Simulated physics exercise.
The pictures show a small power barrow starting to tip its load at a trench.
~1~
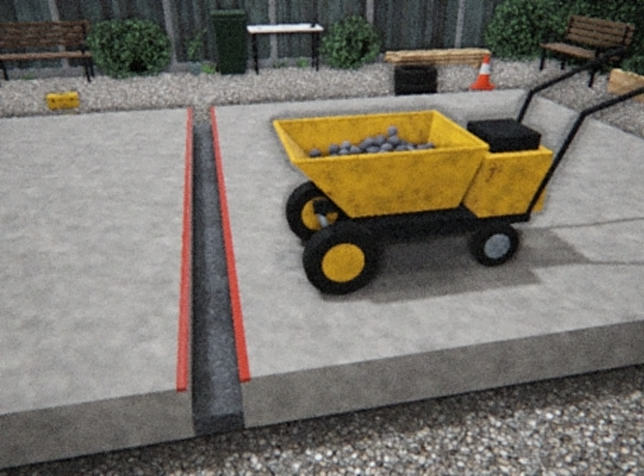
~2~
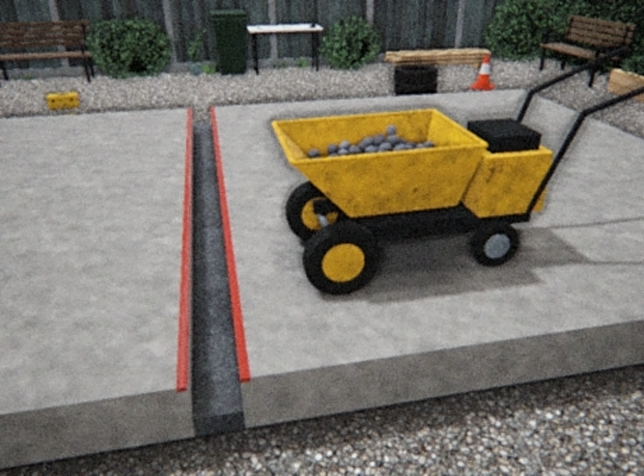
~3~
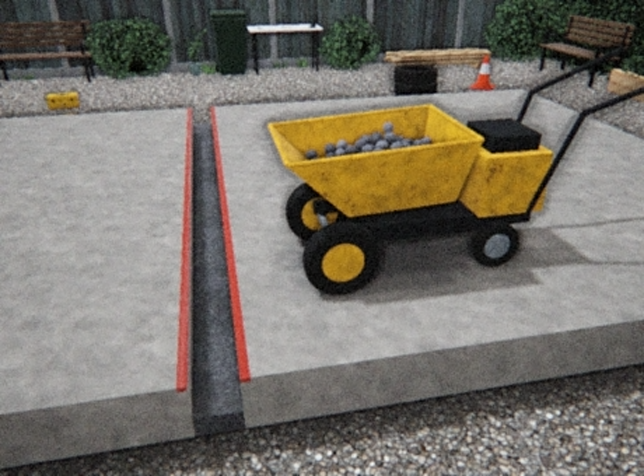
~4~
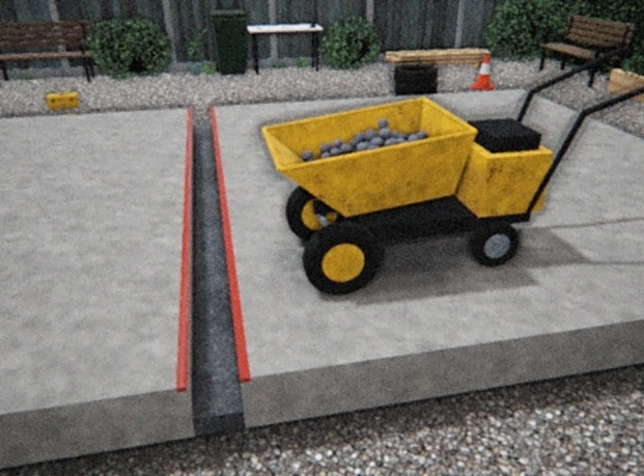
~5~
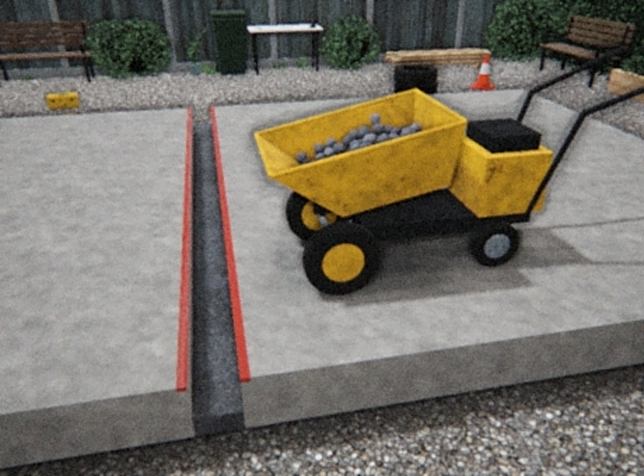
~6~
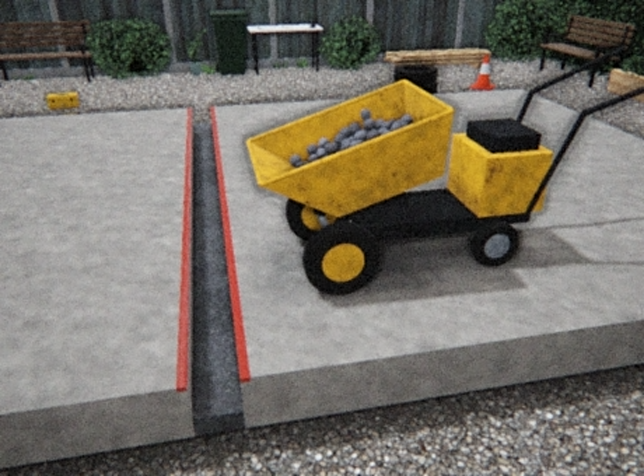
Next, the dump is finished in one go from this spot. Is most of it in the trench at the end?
Between the edges lies more than half of the load.
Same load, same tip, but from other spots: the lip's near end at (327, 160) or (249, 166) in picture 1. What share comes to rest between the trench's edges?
About 70 and 0 per cent.
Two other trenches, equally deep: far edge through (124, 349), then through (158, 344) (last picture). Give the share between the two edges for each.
Near 100 % and 90 %.
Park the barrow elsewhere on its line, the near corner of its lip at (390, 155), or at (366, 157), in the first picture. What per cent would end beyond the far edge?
The first gives 0 %, the second 0 %.
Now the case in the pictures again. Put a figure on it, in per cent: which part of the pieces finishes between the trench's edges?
Near 65 %.
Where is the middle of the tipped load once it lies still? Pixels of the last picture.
Close to (197, 284).
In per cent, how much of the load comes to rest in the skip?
Near 0 %.
Shortly afterwards, skip tipped steeply; the whole lot in the skip.
Next, skip tipped steeply; the bulk in the skip; a little in or heaped over the trench; a little beyond it; only a few falling.
Some moments later, skip tipped right over; a little in the skip; near two thirds in or heaped over the trench; near a third beyond it.
In the end, skip tipped right over; only a few short of the trench; near two thirds in or heaped over the trench; near a third beyond it.
